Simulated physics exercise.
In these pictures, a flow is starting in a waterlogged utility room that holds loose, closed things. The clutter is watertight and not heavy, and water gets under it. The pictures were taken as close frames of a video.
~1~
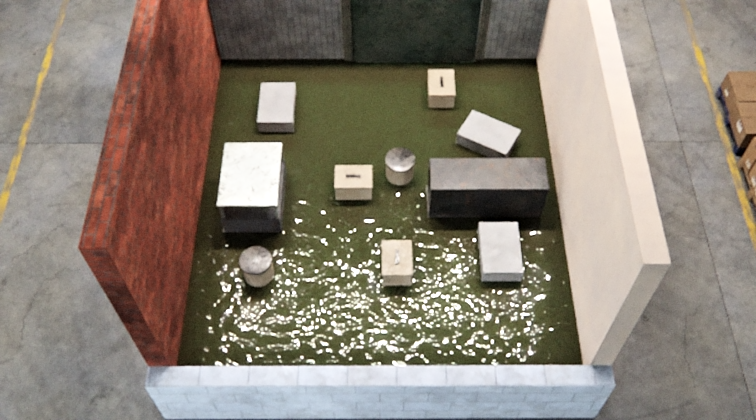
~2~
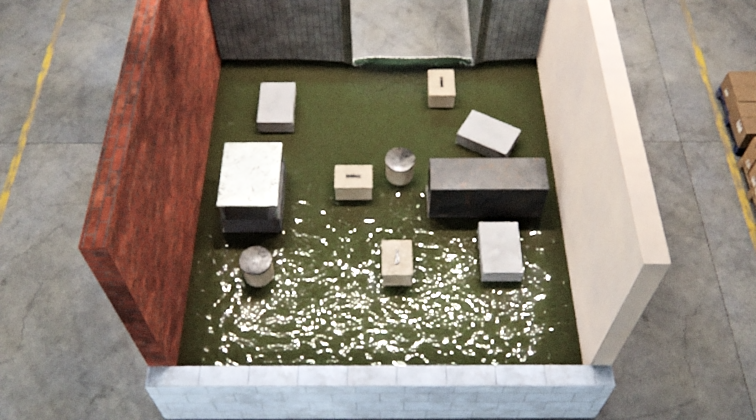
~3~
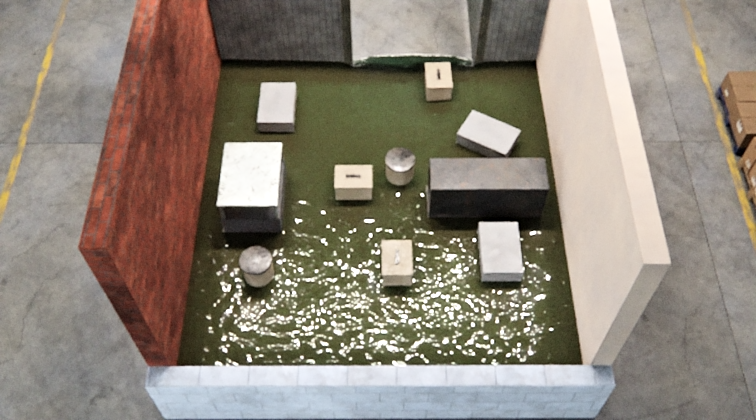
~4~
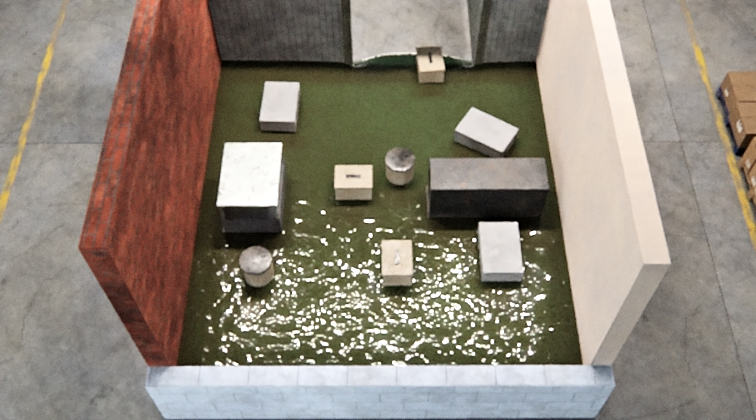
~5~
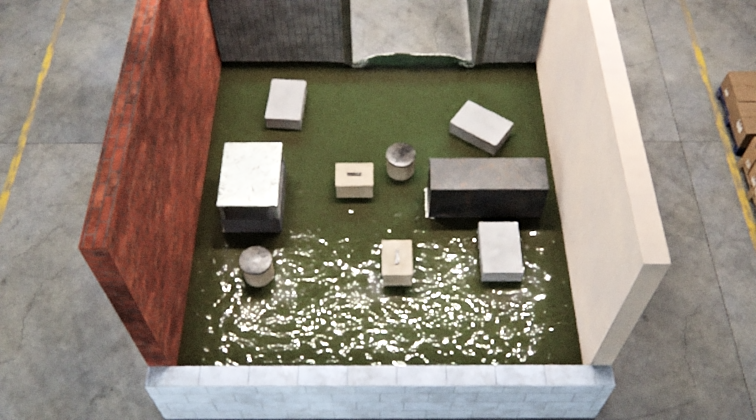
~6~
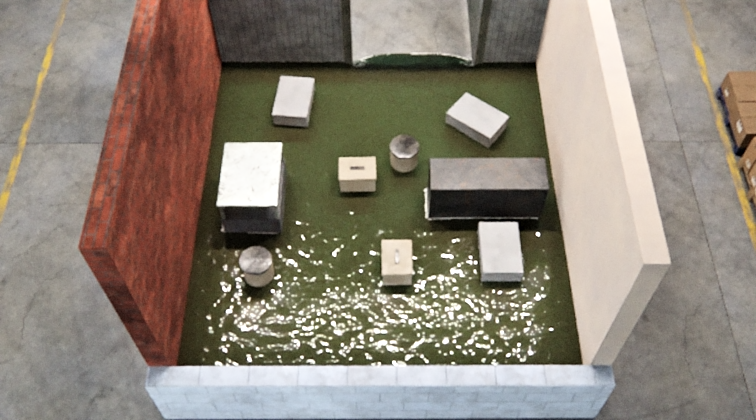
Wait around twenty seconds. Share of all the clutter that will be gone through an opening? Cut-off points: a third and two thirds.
The portion is going to be two thirds at the least.
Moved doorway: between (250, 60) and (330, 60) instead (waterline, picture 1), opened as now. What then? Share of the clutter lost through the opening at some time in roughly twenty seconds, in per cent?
Result: Close to 60 %.
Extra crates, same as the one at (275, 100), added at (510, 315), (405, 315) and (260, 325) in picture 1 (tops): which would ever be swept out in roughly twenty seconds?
First doesn't escape, second doesn't escape, third doesn't escape.
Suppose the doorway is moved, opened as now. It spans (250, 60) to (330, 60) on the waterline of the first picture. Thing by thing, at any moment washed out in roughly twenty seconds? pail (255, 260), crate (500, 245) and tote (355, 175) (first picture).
First held back, then held back, then flushed away.
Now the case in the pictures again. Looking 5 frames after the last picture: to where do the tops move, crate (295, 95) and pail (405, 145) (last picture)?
Approximately (331, 74) for one and (444, 104) for the other.
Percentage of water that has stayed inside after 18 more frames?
I'd put it near 58 per cent.
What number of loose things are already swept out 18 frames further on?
By then the total stands at 5.
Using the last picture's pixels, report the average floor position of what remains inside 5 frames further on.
I'd put it roughly at (399, 171).
A moment on, 1 of 8 are out; 7 afloat.
Next, 5 of 8 are out; 3 afloat.
Later, 6 of 8 are out; 1 afloat.
In the end, 7 of 8 are out; 0 afloat.
